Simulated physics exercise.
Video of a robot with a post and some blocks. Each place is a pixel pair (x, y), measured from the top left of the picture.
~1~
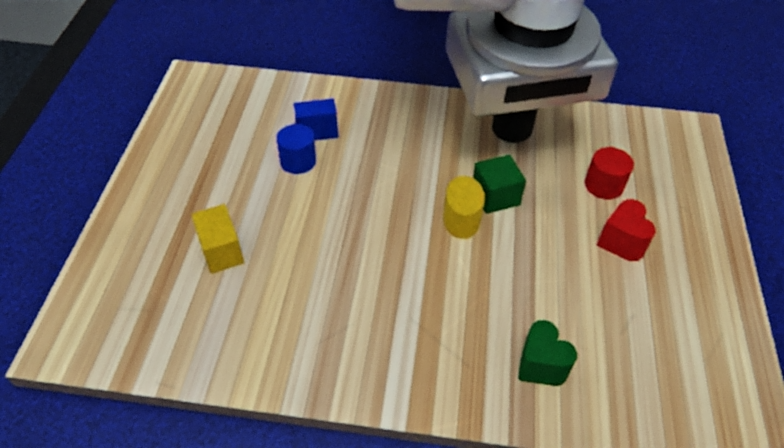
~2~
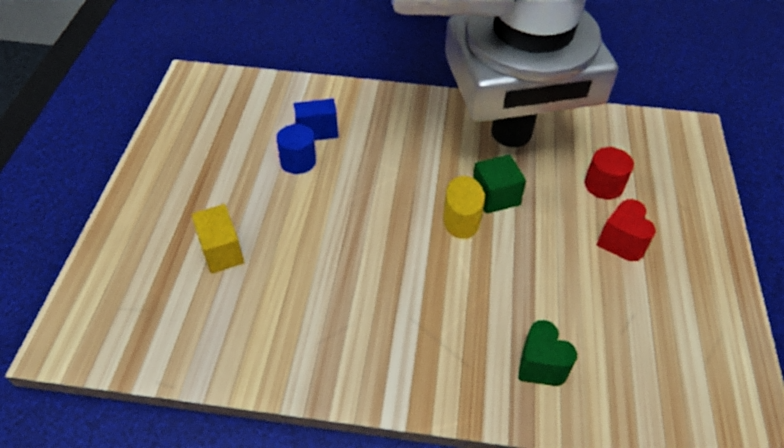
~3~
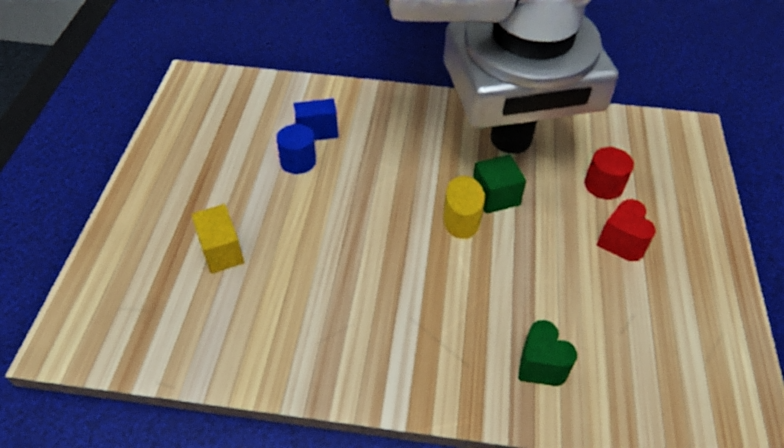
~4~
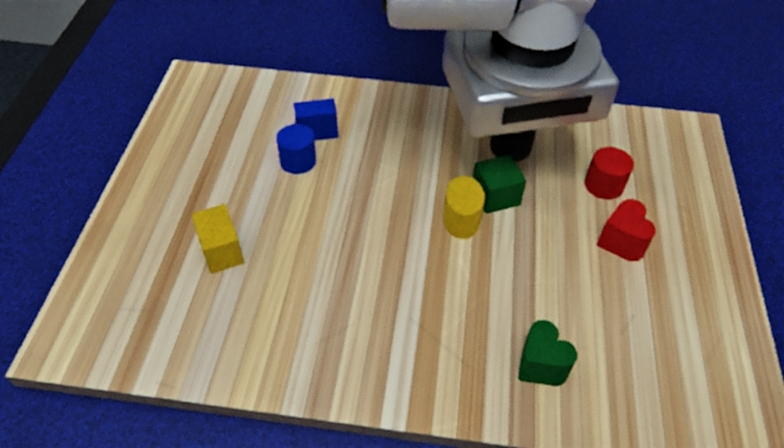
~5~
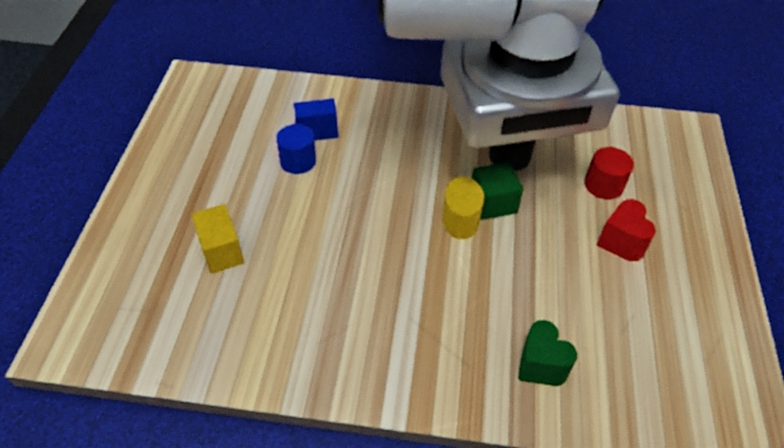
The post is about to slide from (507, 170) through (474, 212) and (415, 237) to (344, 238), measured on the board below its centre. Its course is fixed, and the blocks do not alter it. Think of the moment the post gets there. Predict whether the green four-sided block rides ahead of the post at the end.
My prediction: No longer in front.
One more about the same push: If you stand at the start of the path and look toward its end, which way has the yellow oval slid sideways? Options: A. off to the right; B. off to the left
That would be B.
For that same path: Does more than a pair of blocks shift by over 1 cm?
I believe not.
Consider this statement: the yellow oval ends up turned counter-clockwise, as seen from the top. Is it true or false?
Answer: True.
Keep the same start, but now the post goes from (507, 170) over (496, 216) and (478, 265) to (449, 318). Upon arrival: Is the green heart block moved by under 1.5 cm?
Yes - that is the case.
On the path given first. One third of the way, post at (475, 199); yellow oval at (442, 212), turned 25° clockwise; green four-sided block at (488, 222), turned 10° clockwise.
Two thirds of the way, post at (414, 224); yellow oval at (392, 247), turned 20° anticlockwise; green four-sided block at (484, 231), turned 15° anticlockwise.
At the end, post at (343, 224); yellow oval at (377, 253), turned 65° anticlockwise; green four-sided block at (484, 231), turned 15° anticlockwise; red disc not moved.
